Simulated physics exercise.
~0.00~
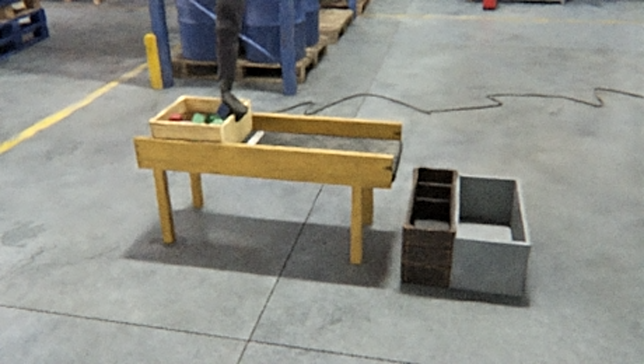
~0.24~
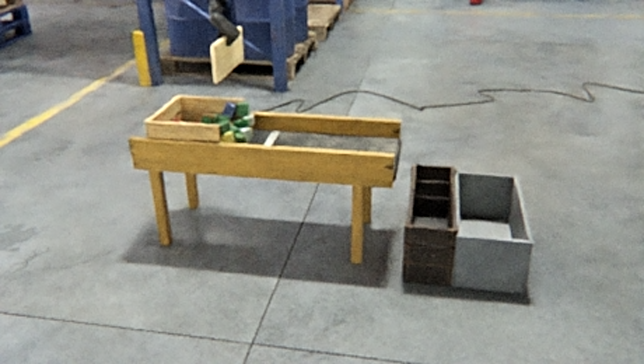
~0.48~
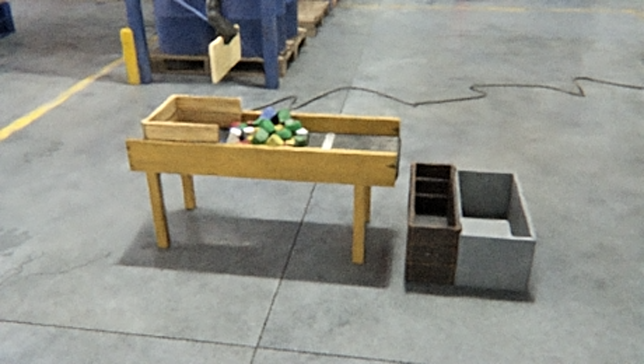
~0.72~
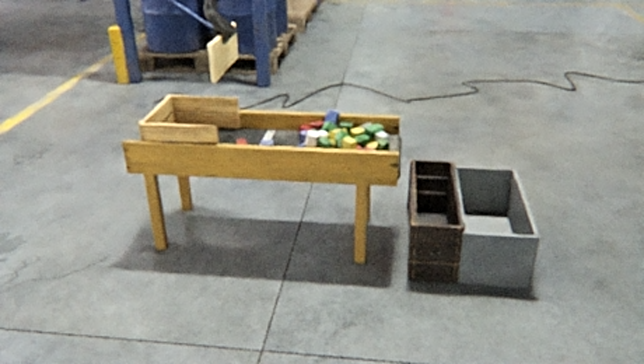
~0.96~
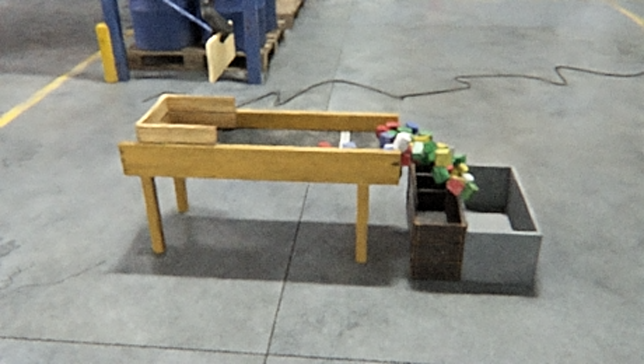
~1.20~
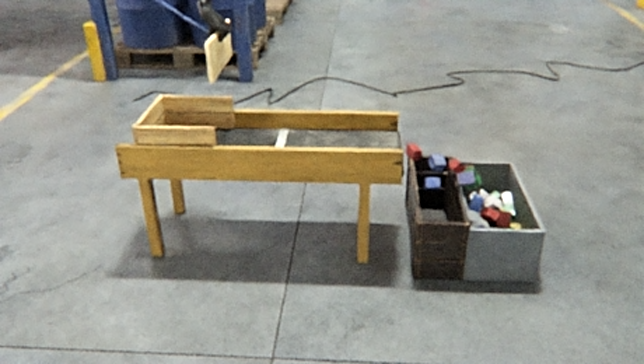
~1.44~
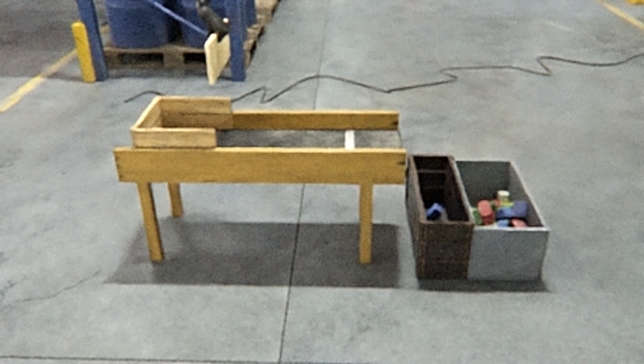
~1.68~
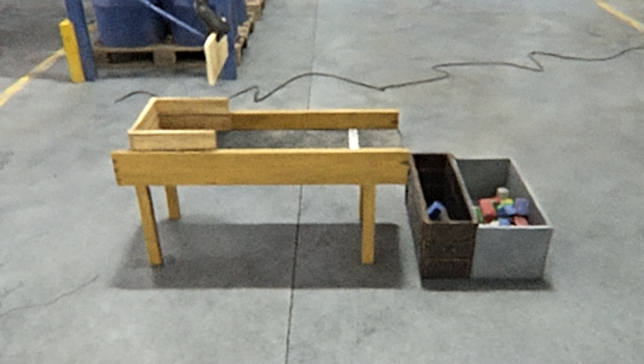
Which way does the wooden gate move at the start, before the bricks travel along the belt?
The gate moves up, out of the pen, and stays raised above the conveyor.
